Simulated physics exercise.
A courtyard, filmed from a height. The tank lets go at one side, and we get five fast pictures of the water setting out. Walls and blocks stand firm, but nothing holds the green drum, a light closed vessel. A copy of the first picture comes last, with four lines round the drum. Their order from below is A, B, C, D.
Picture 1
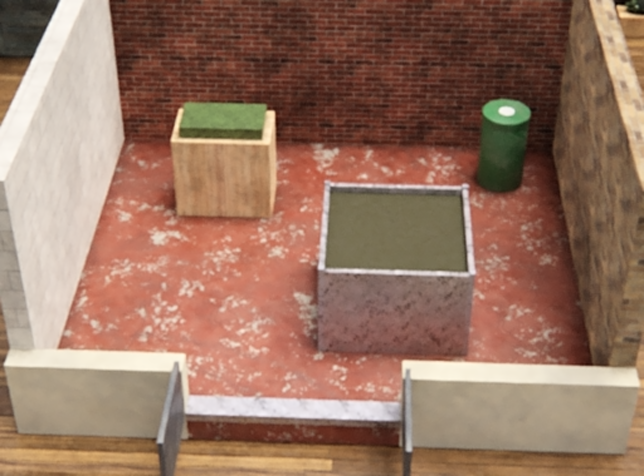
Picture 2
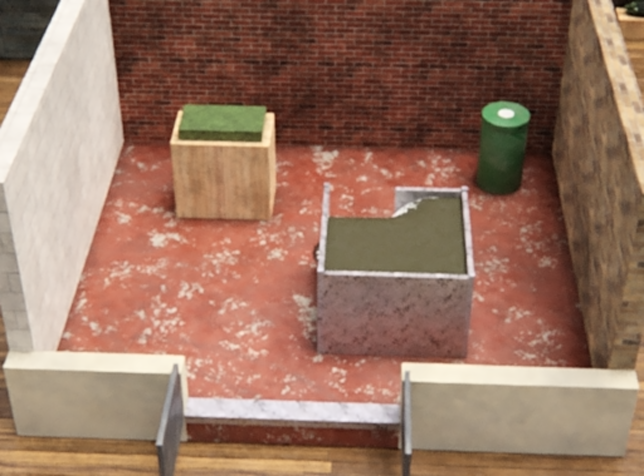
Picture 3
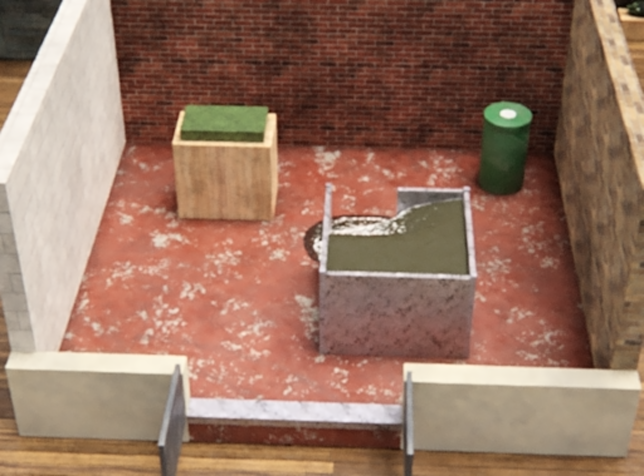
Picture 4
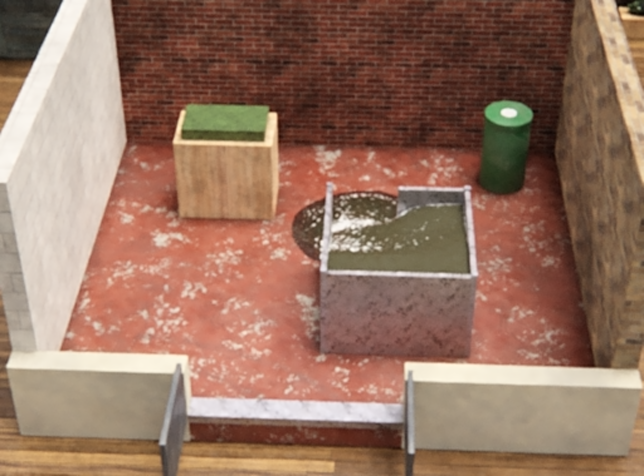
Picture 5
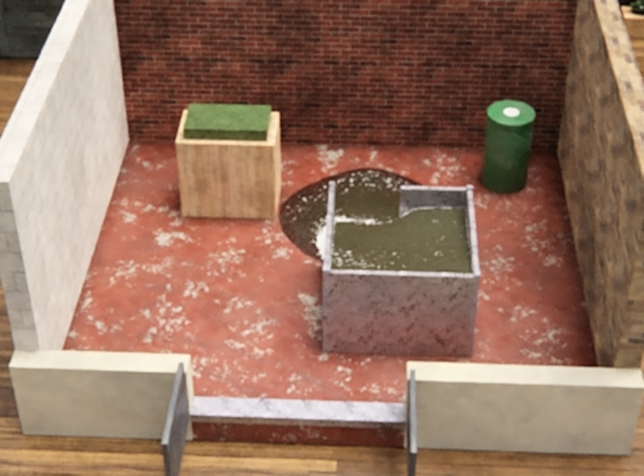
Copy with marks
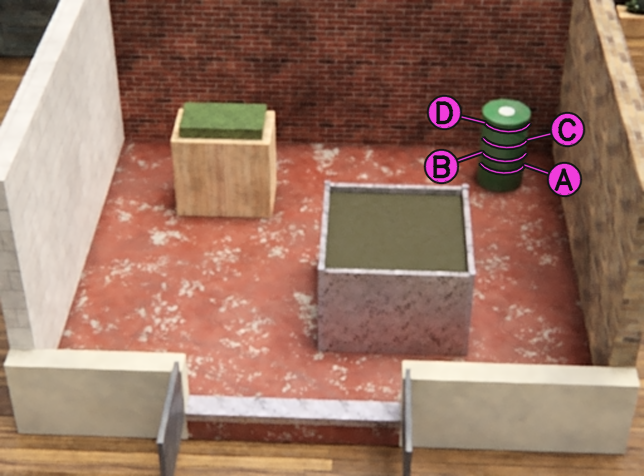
We see a walled yard from above with a full tank, a planter and a green drum; part of the tank's back wall gives way, and murky water pours out behind it, spreading in a dark pool over the red ground.
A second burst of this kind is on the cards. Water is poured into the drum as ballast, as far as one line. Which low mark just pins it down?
Use line A.
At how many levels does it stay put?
All four.
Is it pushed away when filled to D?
No, that is safe.
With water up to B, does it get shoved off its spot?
No, not at all.
On the marked copy, A at (503, 172); B at (505, 161); C at (506, 147); D at (508, 131); from the bottom up A, B, C, D.
With A, it does not move.
With B, it does not move.
With C, it does not move.
With D, it does not move.
